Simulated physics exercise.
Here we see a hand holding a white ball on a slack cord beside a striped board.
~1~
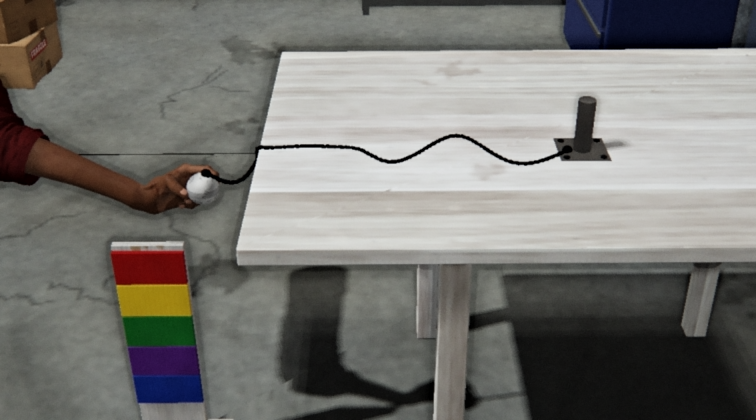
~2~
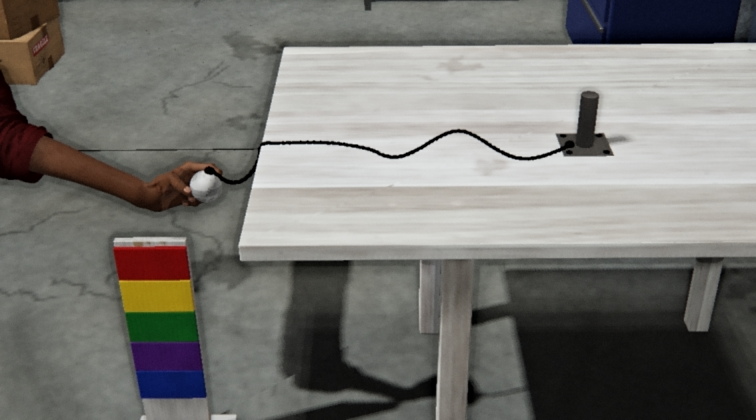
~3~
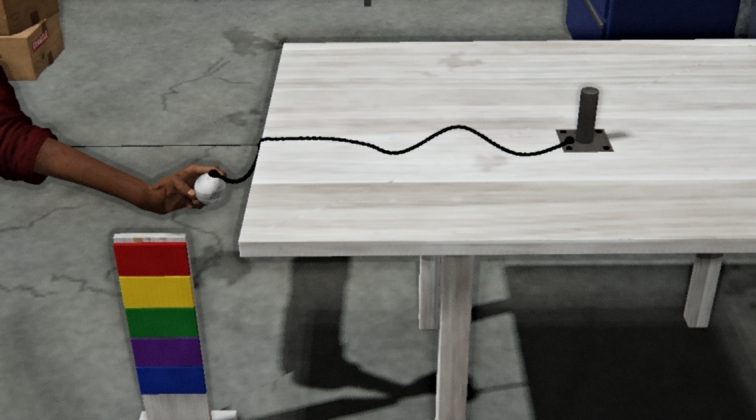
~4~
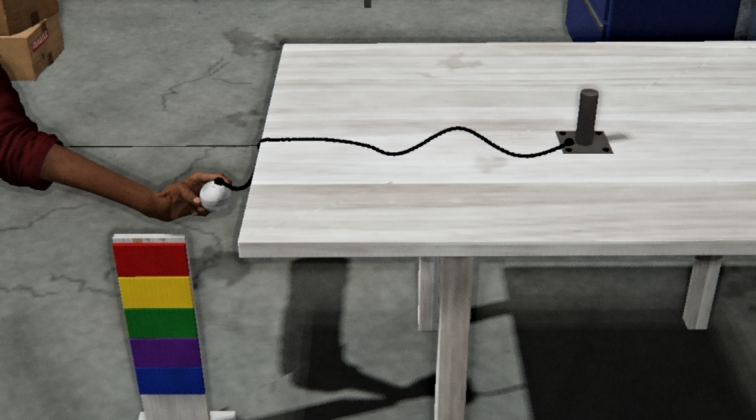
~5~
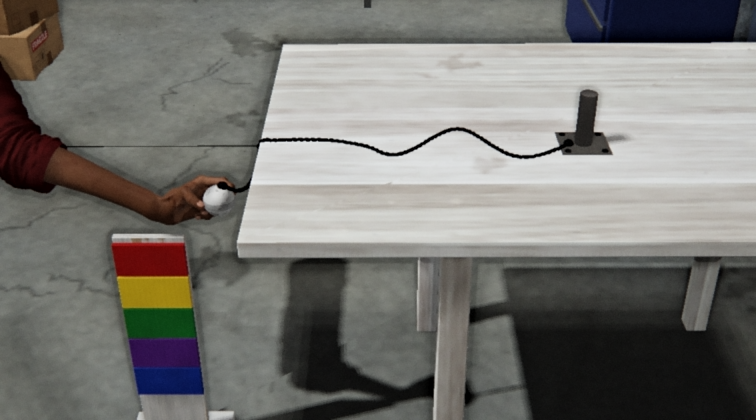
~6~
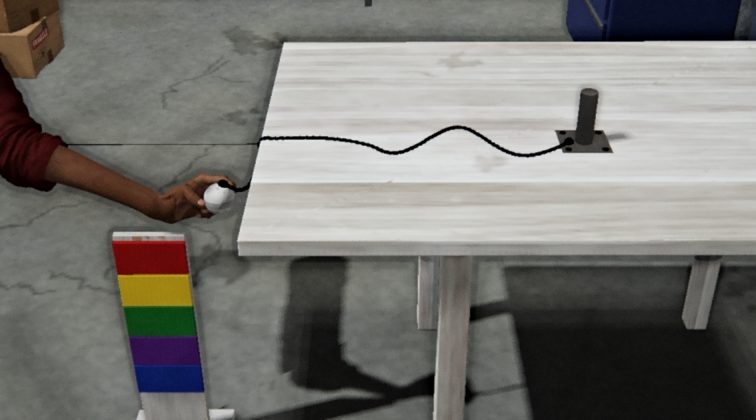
Beside a pale wooden table, a hand holding a white ball on a slack black cord edges slightly right above a striped board.
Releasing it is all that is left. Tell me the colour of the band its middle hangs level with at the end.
Yellow.
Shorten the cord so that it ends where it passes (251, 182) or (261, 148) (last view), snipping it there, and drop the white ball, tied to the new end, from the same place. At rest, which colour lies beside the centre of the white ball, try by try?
Cut one gives red; cut two gives higher than all five.
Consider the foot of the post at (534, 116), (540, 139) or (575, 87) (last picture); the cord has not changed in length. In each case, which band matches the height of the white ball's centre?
Result 1: Green. Result 2: Green. Result 3: Red.
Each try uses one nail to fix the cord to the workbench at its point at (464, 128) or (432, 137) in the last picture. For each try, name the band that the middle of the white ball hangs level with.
In order: Red; red.
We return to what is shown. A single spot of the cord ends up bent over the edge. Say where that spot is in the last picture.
The spot located at (327, 139) in the last picture.
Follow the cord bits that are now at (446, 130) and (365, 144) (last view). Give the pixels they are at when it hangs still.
They finish at (407, 145) and (296, 147) respectively.
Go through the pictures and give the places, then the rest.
The first frame shows white ball (203, 189); red (149, 270); yellow (154, 301); green (159, 332); purple (164, 362); blue (168, 390).
The second frame shows white ball (207, 186); cord through (544, 156) (479, 139) (417, 150) (347, 145) (267, 145).
The third frame shows white ball (211, 189).
The fourth frame shows white ball (216, 197); cord through (543, 153) (479, 136) (416, 147) (347, 142) (266, 141).
The fifth frame shows white ball (220, 200).
The sixth frame shows white ball (220, 199); cord through (543, 153) (479, 135) (416, 146) (347, 141) (266, 140).
Soon after, ball near (308, 281); level with yellow.
After that, ball near (246, 292); level with yellow.
In the end, ball near (263, 293); level with yellow. Its centre hangs level with the yellow band.
